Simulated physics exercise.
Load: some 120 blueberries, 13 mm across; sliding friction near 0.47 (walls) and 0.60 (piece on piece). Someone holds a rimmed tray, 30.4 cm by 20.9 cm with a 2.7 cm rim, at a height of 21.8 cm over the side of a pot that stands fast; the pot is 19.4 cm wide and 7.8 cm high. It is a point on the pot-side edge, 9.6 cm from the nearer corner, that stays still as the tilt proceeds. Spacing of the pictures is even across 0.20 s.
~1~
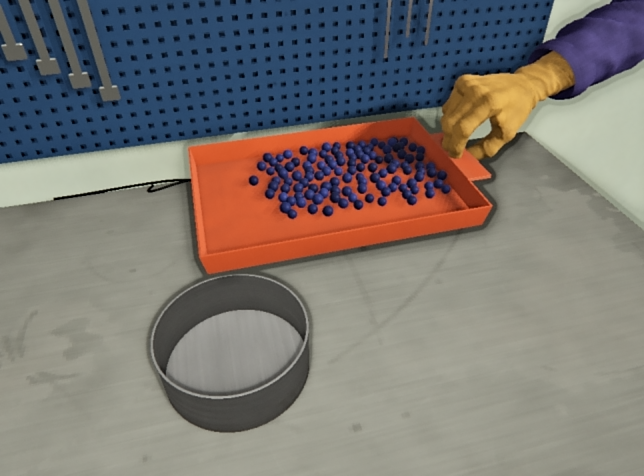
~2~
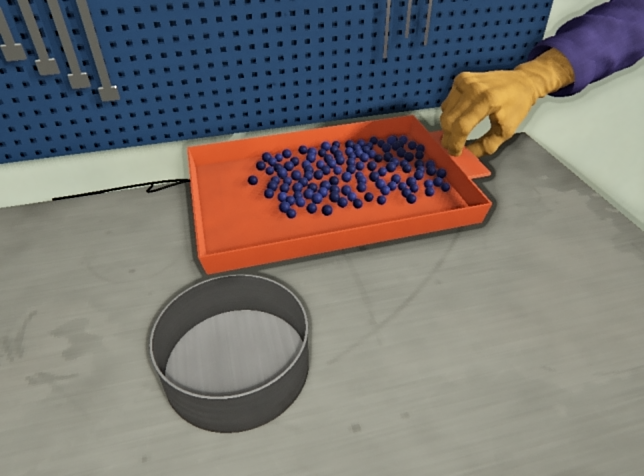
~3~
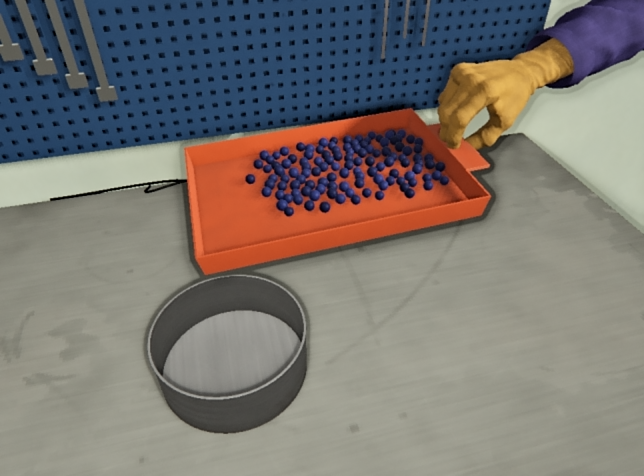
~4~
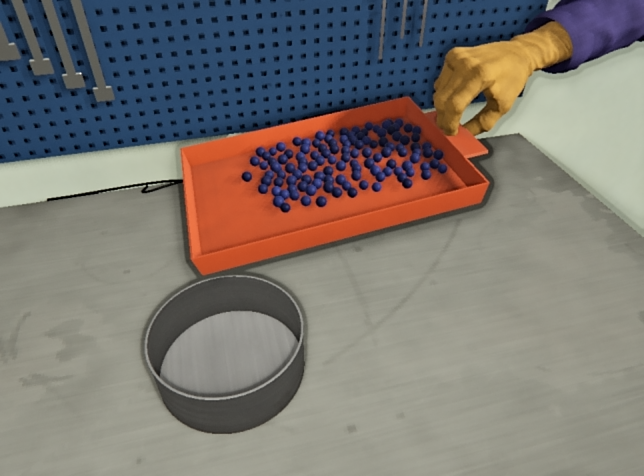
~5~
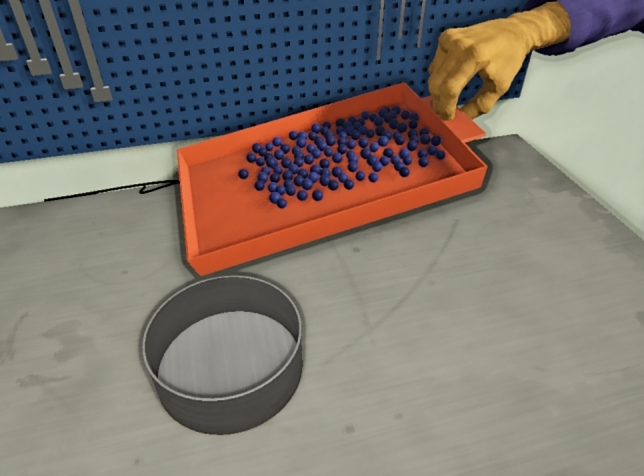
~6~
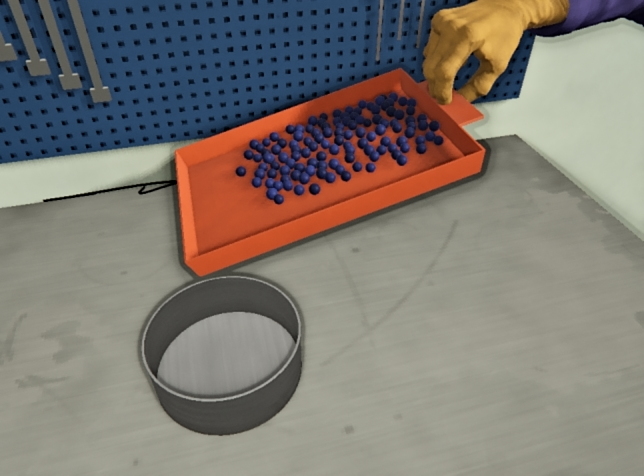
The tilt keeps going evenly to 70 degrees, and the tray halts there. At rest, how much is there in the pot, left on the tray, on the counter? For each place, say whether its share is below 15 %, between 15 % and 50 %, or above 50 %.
Pot: Below 15 %; left on the tray: Above 50 %; counter: Between 15 % and 50 %.
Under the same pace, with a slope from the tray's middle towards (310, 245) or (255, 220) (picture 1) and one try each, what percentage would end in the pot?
Around 10 % for the first direction, around 15 % for the second.
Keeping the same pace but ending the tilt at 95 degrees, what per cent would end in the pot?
Roughly 35 %.
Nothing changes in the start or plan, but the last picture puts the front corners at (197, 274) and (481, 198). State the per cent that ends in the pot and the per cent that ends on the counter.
Pot 25; counter 5.
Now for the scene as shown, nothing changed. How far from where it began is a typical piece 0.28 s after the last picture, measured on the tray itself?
Displacement on the tray: Roughly 6 cm.
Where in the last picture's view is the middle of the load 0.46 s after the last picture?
Load centre: About (195, 172) px.
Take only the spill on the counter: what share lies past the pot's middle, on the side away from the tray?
Around 100 per cent, give or take.
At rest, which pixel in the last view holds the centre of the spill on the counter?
Around (103, 346).
Then, 0.28 s after the last picture, tilt 42 degrees; the tray holds 100 %, the pot 0 %.
Then, 0.46 s after the last picture, tilt 60 degrees; the tray holds 100 %, the pot 0 %.
Then, 0.76 s after the last picture, tilt 70 degrees; the tray holds 75 %, the pot 5 %.
In the end, pot 5 %, tray 70 %, counter 25 %.
